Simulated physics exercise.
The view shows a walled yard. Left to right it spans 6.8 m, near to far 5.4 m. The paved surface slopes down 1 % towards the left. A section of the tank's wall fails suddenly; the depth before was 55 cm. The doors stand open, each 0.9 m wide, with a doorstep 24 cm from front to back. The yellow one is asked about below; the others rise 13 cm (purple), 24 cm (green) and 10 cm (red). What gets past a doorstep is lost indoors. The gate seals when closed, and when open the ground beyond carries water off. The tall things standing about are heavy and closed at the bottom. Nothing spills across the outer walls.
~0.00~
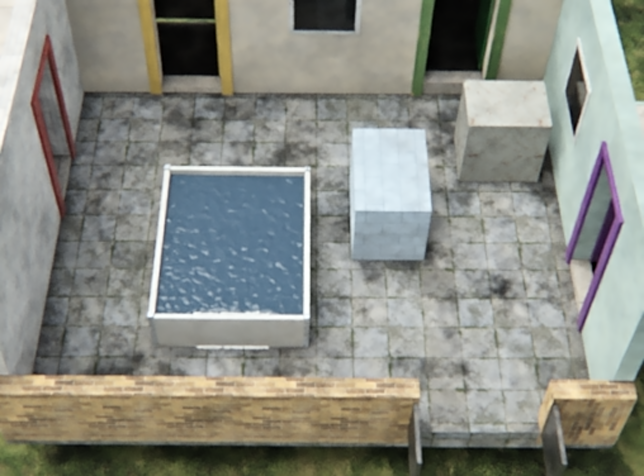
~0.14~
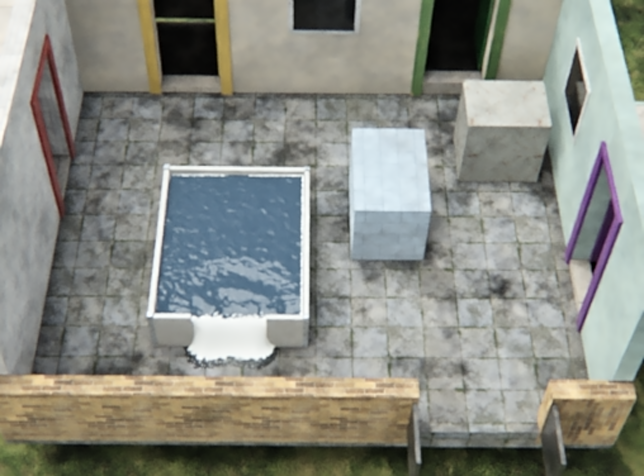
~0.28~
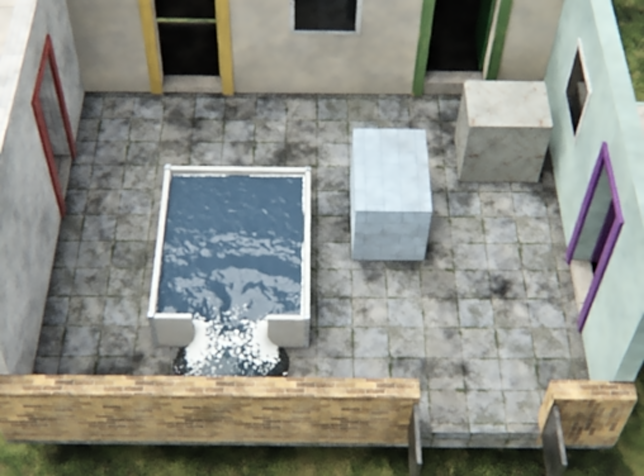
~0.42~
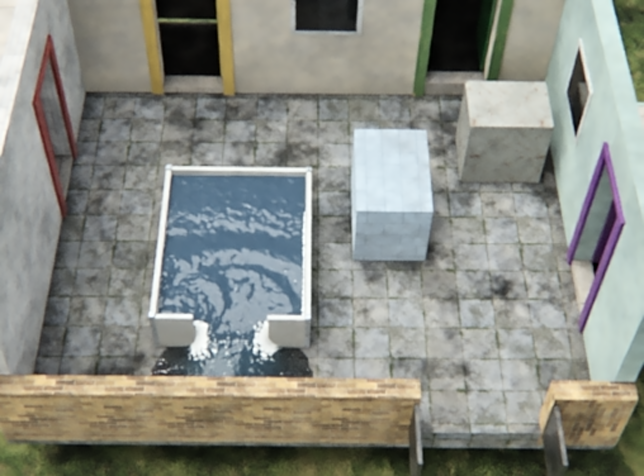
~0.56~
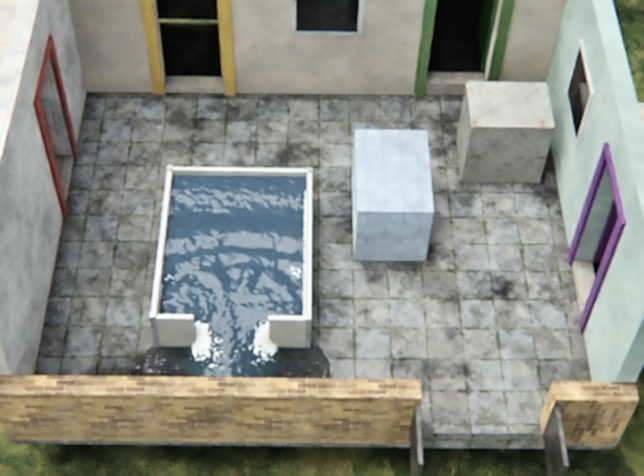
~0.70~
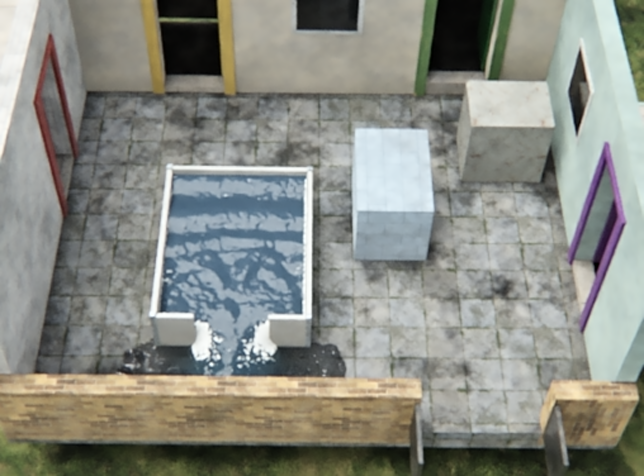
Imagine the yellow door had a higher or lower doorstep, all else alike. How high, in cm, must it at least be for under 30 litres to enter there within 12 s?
Close to 6.5 cm is just enough.
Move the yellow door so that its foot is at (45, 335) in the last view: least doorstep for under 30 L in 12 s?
Roughly 14.5 cm.
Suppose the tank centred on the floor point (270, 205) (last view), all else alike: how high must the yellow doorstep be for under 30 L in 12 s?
About 7.0 cm.
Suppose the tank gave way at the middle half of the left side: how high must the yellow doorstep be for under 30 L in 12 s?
Some 7.5 cm.
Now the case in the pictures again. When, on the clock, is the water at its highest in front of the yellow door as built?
At about 5.0 s.
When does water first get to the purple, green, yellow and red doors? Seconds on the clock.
Arrival: Purple 2.6 s, green 5.5 s, yellow 4.5 s, red 2.6 s.
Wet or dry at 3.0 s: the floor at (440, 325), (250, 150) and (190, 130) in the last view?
In that order: Under water, not reached, still dry.
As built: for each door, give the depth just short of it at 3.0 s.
Depths in cm: Purple 11, green 0, yellow 0, red 4.
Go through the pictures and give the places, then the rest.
The first frame shows the tank at (234, 243) is whole and still, 55 cm deep; the yellow door at (187, 42) is dry.
In the second frame, the front is at (197, 361), 0.3 m from the gap at (230, 335); 0.2 m2 of floor is wet, 55 cm left at the back.
In the third frame, the gap is at (231, 336), the front 0.7 m out at a hidden place; the back of the tank holds 55 cm.
In the fourth frame, the gap is at (232, 336), the front 1.0 m out at a hidden place; the back of the tank holds 55 cm.
In the fifth frame, the front is at a hidden place, 1.1 m from the gap at (233, 336); 1.8 m2 of floor is wet, 55 cm left at the back.
In the sixth frame, the gap is at (233, 335), the front 1.3 m out at a hidden place; the back of the tank holds 54 cm; 4.5 m in a straight line remain to the yellow door at (190, 41).
After 1.4 s water covers 15 % of the floor, deepest (40 cm) near (226, 399); it has not reached the yellow door.
After 3.0 s water covers 50 % of the floor, deepest (29 cm) near (28, 411); it has not reached the yellow door.
After 12.0 s water covers 95 % of the floor, deepest (10 cm) near (28, 411); 7 cm at the yellow door, 1 litre in over its 11 cm doorstep.
At the yellow door as built, the water arrived by 4.3 s and peaked near 12 cm at 5.0 s.
With a doorstep of 6 cm, 41 litres would have come in within the 12 s; with 8 cm, 13 litres. So under 30 litres takes about 6.5 cm.
